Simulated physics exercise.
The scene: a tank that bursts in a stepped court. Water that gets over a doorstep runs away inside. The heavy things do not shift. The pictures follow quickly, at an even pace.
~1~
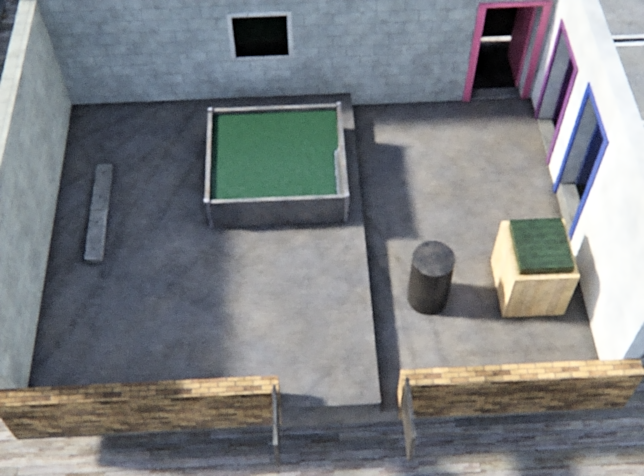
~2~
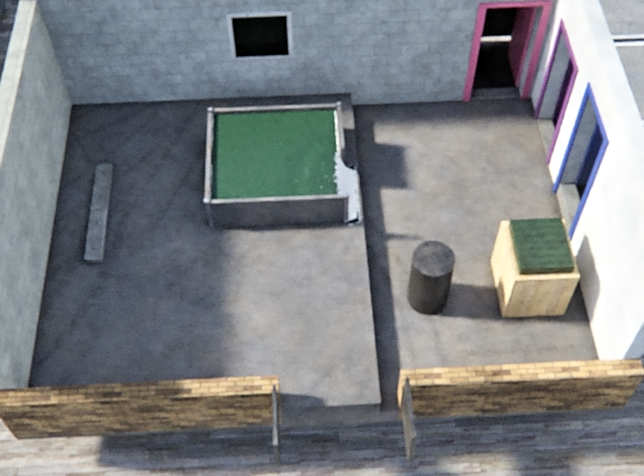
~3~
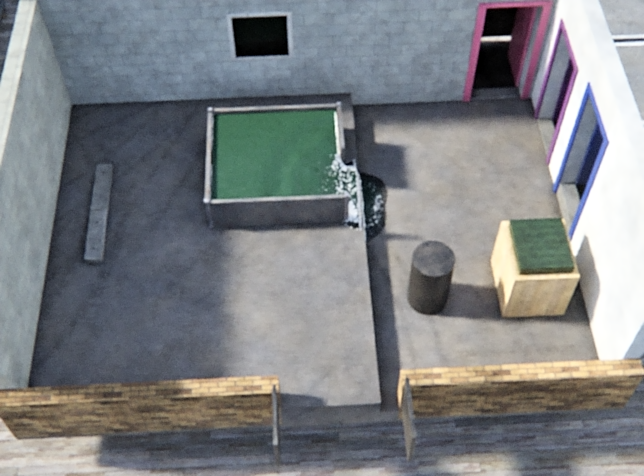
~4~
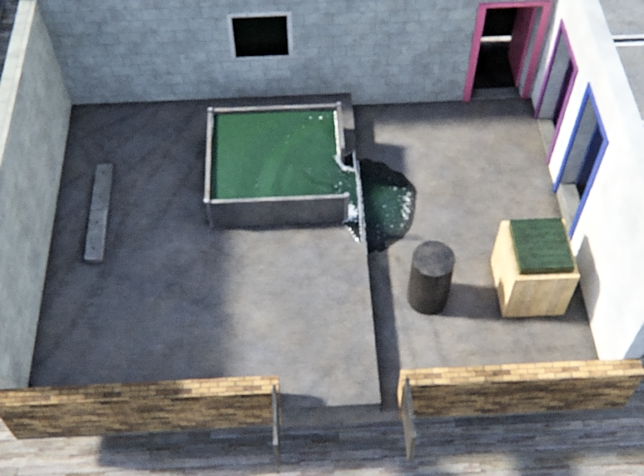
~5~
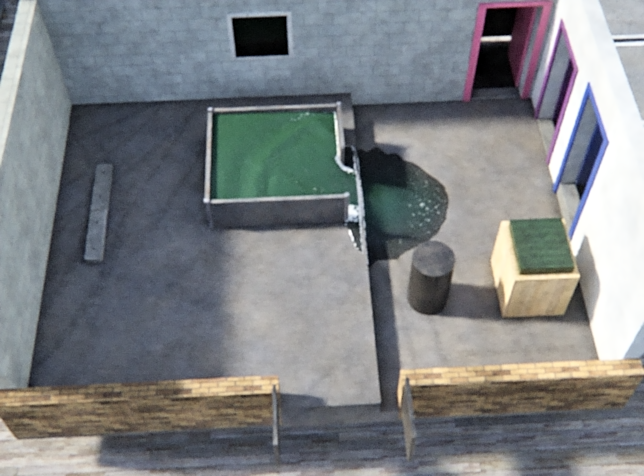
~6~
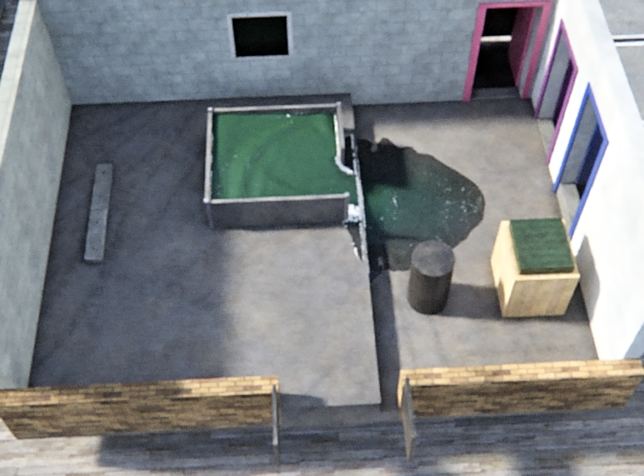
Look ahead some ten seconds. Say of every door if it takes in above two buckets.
One by one: The blue door admits no more than that; the pink door lets in a lot; the purple door lets in a lot.
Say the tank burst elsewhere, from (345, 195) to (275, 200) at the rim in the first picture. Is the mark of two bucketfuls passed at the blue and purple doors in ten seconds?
My reading: Blue keeps below it; purple is under.
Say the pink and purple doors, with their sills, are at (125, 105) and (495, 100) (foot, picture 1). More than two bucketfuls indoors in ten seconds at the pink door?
One by one: The pink door is under.
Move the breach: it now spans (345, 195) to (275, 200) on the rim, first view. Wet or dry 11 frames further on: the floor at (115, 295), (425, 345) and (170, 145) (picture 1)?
In turn: No water, awash, no water.
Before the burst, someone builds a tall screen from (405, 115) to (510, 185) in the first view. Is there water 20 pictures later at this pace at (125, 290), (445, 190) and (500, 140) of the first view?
As listed: Not flooded, under water, wet.
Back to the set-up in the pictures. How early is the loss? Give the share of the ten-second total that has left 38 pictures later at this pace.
Near 55 in a hundred.
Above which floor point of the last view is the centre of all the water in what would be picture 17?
Close to (349, 190).
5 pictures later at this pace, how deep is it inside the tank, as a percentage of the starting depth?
About 74 per cent.
A moment on, water covers 20 % of the floor; the blue door wet at the sill, nothing in, the pink door not reached, the purple door not reached.
Next, water covers 30 % of the floor; the blue door wet at the sill, nothing in, the pink door not reached, the purple door under two buckets in.
Then, water covers 35 % of the floor; the blue door wet at the sill, nothing in, the pink door under two buckets in, the purple door over two buckets in.
Later, water covers 40 % of the floor; the blue door wet at the sill, nothing in, the pink door far over two buckets in, the purple door far over two buckets in.
In the end, water covers 40 % of the floor; the blue door wet at the sill, nothing in, the pink door far over two buckets in, the purple door far over two buckets in.
